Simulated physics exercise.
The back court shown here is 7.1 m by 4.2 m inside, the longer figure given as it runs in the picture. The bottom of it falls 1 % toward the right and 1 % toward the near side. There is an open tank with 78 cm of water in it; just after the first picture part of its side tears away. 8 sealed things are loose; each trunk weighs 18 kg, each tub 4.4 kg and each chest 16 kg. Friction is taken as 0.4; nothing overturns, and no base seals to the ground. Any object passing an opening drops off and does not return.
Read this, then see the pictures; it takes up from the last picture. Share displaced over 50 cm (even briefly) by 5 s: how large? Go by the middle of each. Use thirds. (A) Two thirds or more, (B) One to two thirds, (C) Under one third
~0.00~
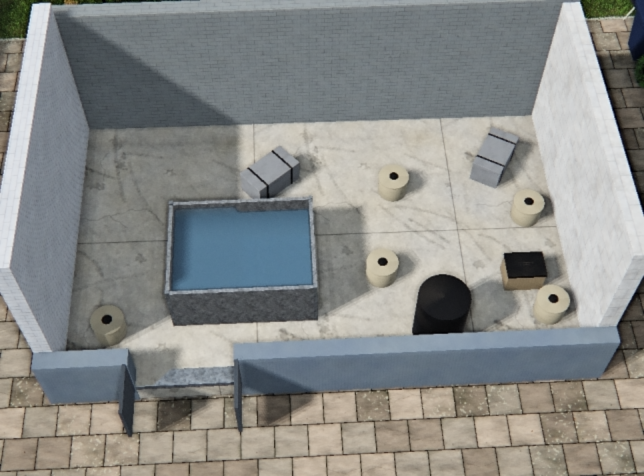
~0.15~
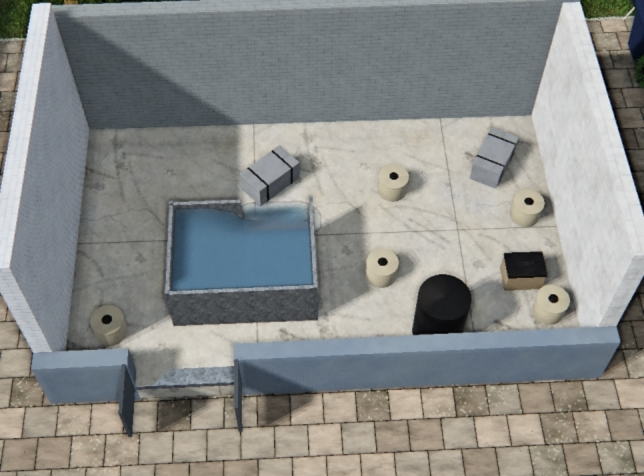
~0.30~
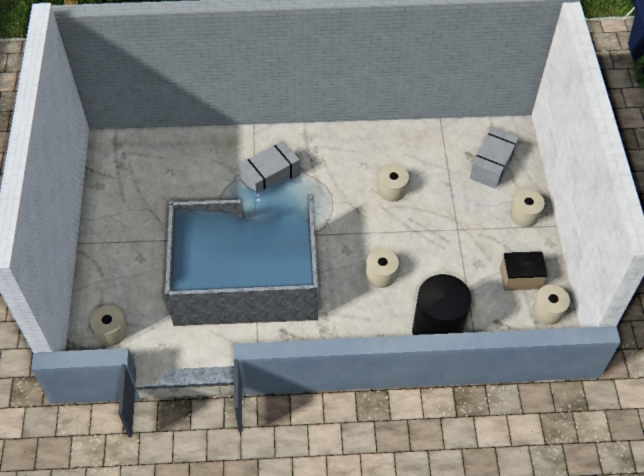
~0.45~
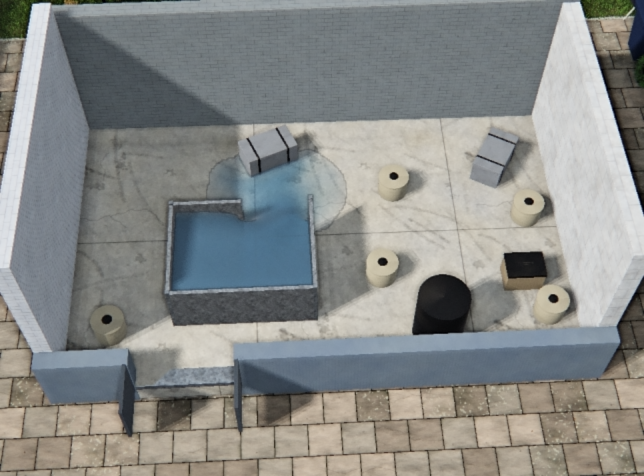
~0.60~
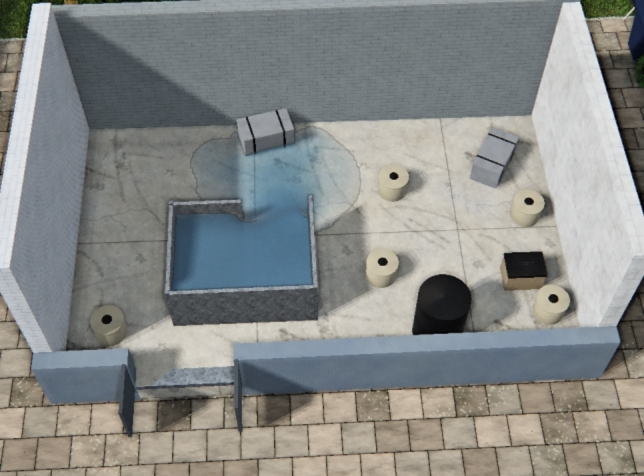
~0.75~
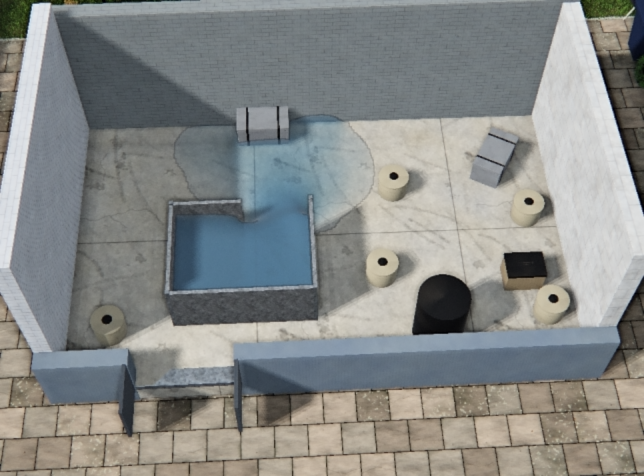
Two thirds or more (A).
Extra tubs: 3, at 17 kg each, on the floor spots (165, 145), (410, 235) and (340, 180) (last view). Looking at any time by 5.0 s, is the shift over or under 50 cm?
Respectively: Tops it; doesn't reach it; tops it.
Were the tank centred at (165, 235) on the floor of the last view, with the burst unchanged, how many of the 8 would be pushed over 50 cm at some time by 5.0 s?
Result: 6 of them.
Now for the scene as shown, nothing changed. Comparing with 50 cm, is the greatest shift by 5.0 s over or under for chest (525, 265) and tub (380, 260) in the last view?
Well, one then the other: A bigger shift, then a smaller shift.
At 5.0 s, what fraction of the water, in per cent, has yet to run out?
Close to 98 in a hundred parts remain.
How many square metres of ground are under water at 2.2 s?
Some 14 m2 of it.
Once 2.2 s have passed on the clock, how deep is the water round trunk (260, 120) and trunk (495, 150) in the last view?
Depths: Near 22 cm, then near 4 cm.
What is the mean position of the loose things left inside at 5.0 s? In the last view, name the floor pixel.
They're centred close to (372, 297).
After 1.1 s 1 of 8 are over 50 cm from their spots; 1 afloat.
After 2.2 s 2 of 8 are over 50 cm from their spots; 1 afloat.
After 3.5 s 4 of 8 are over 50 cm from their spots; 1 afloat.
After 5.0 s 7 of 8 are over 50 cm from their spots, and 7 have been at some point; 5 afloat.
